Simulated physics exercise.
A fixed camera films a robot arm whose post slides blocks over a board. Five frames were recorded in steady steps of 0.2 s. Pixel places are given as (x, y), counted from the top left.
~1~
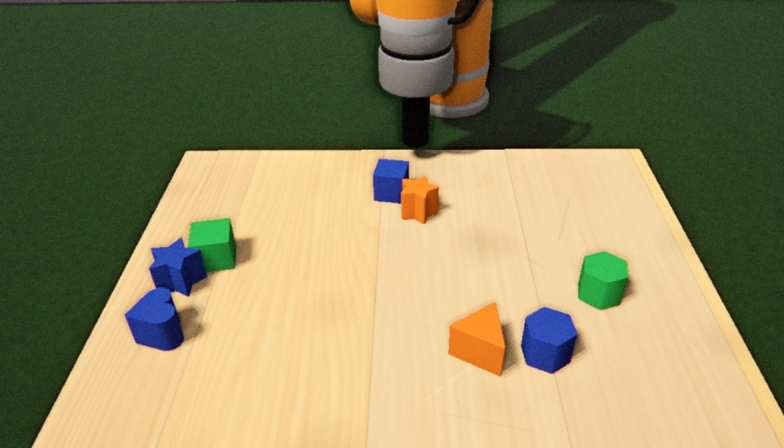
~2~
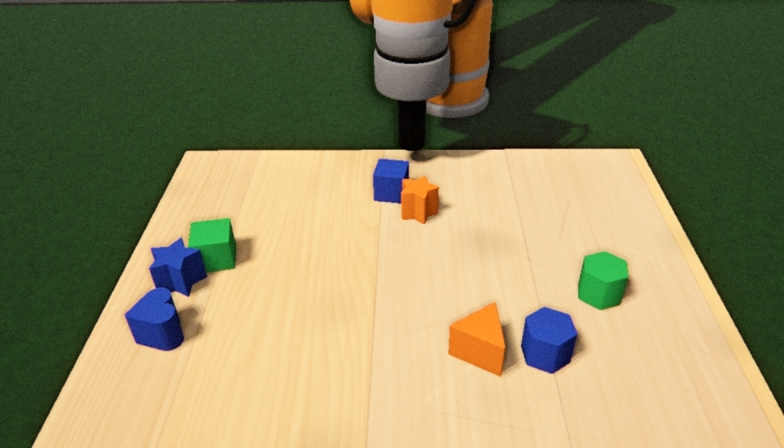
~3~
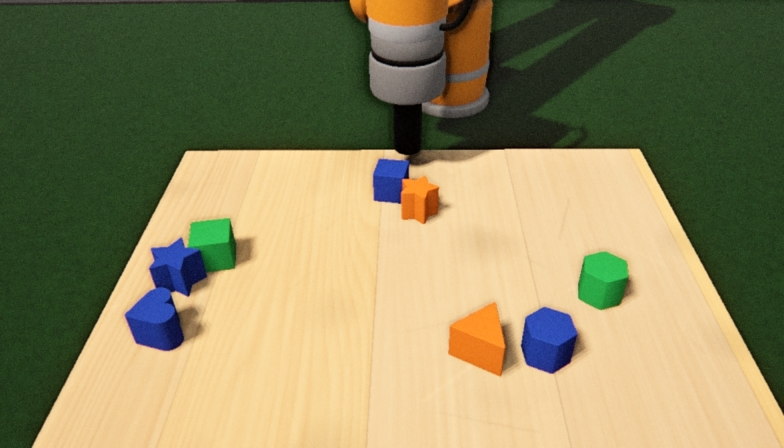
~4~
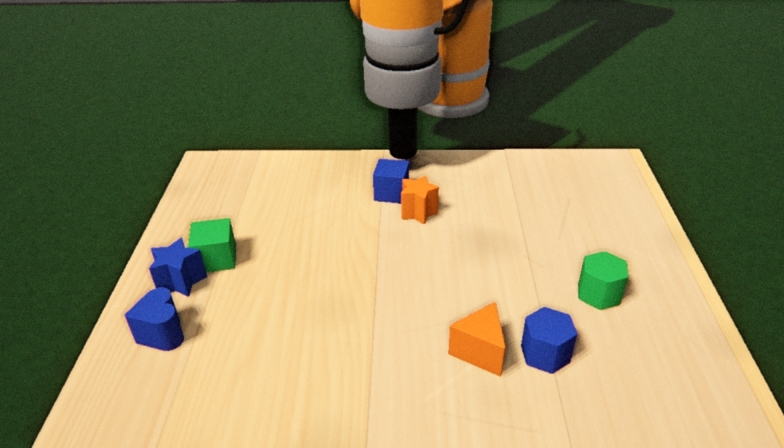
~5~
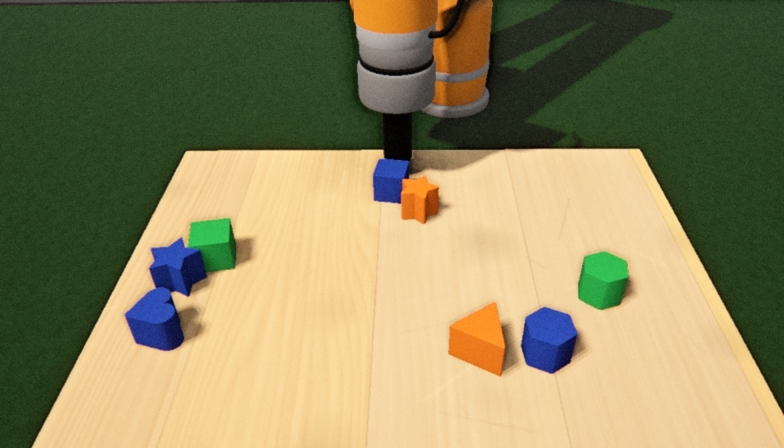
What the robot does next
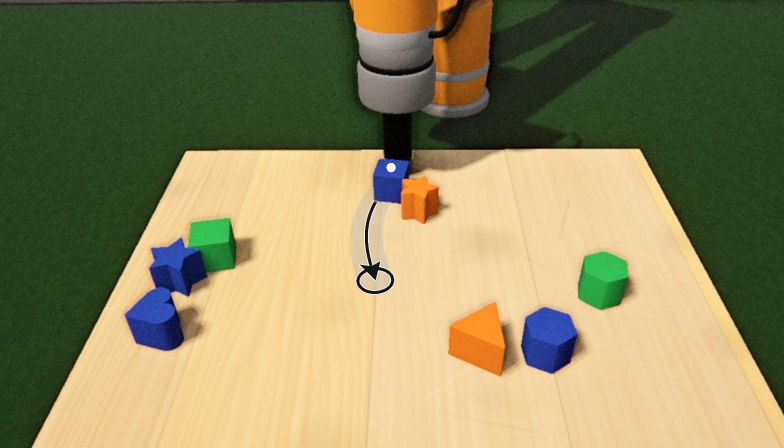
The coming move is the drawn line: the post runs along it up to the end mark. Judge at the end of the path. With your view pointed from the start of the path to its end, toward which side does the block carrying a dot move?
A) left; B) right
The one that fits is A, left.
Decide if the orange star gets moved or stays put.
Gets moved.
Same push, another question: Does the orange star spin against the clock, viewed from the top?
In short: Yes.
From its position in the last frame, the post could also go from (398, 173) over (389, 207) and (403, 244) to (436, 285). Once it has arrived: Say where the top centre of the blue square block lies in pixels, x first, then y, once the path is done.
Top centre: (371, 227).
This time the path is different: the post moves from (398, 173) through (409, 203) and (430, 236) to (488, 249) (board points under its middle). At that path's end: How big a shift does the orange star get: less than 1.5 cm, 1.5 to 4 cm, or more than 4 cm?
It travels more than 4 cm.
The drawn path runs from (398, 173) through (375, 202) and (366, 239) to (375, 280); the dot is on the blue square block.
On the path given first. One third of the way, post (374, 188); blue square block (381, 195), turned 35° anticlockwise; orange star (423, 193), turned 55° anticlockwise.
Two thirds of the way, post (366, 224); blue square block (384, 230), turned 60° anticlockwise; orange star (423, 193), turned 55° anticlockwise.
At the end, post (375, 264); blue square block (408, 263), turned 85° anticlockwise; orange star (423, 193), turned 55° anticlockwise.
